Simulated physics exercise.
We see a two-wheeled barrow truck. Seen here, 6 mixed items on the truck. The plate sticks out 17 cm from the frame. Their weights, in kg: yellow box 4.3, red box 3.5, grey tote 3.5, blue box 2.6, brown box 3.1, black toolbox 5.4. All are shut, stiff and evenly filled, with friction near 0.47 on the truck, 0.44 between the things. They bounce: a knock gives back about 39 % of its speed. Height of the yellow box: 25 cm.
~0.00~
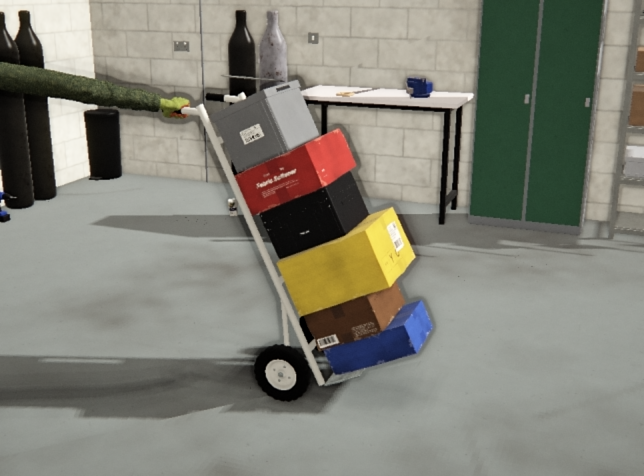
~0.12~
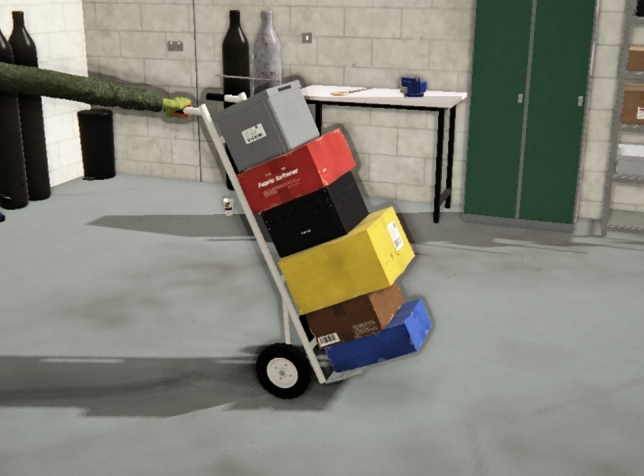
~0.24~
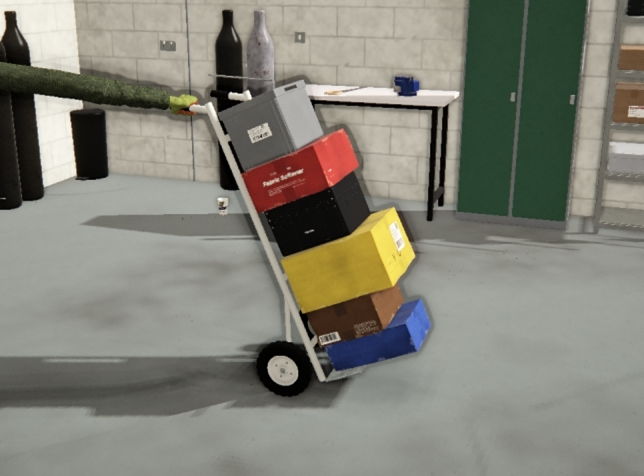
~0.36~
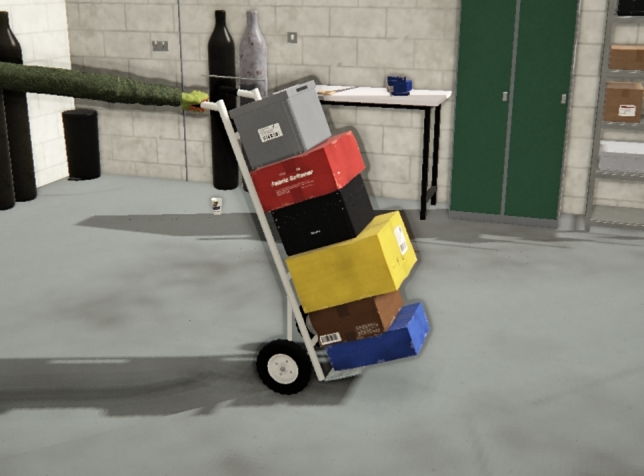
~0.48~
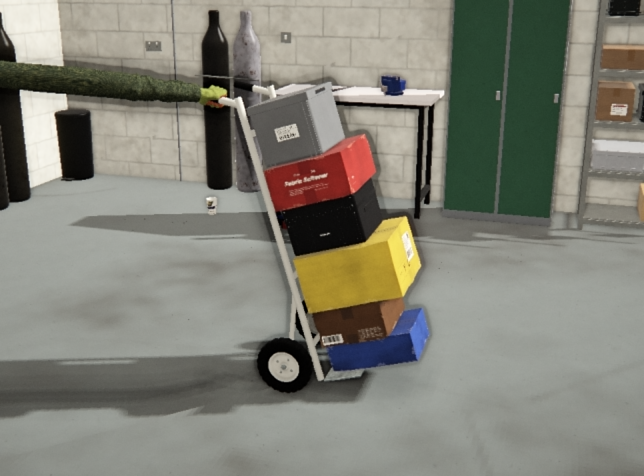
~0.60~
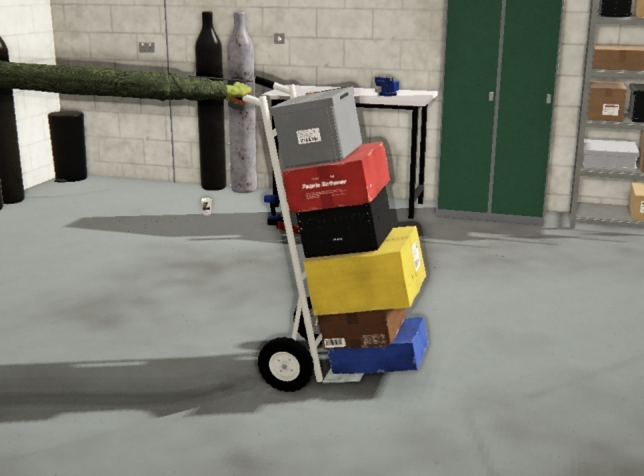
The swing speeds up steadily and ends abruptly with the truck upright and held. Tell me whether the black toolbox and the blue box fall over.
The black toolbox topples; the blue box keeps standing.
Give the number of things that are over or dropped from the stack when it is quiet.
5 of them.
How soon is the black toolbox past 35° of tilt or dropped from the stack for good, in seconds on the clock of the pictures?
Near 1.4 s.
After 1.10 s, truck upright; black toolbox 15° off its base near (408, 235); blue box 3° off its base near (378, 360); grey tote 15° off its base.
After 1.50 s, truck upright; red box and grey tote now dropped from the stack; black toolbox 41° off its base near (466, 256); blue box 3° off its base near (378, 361).
After 1.80 s, truck upright; yellow box and black toolbox now dropped from the stack; blue box 3° off its base near (378, 361); brown box on its side.
After 2.10 s, truck upright; blue box 3° off its base near (378, 360); brown box upside down.
In the end (3.1 s), dropped from the stack and tipped over, yellow box, red box, grey tote and black toolbox; toppled on the truck, brown box; blue box under 10 cm from the start. At the end, from the last picture's camera, black toolbox near (626, 372), blue box near (377, 360).
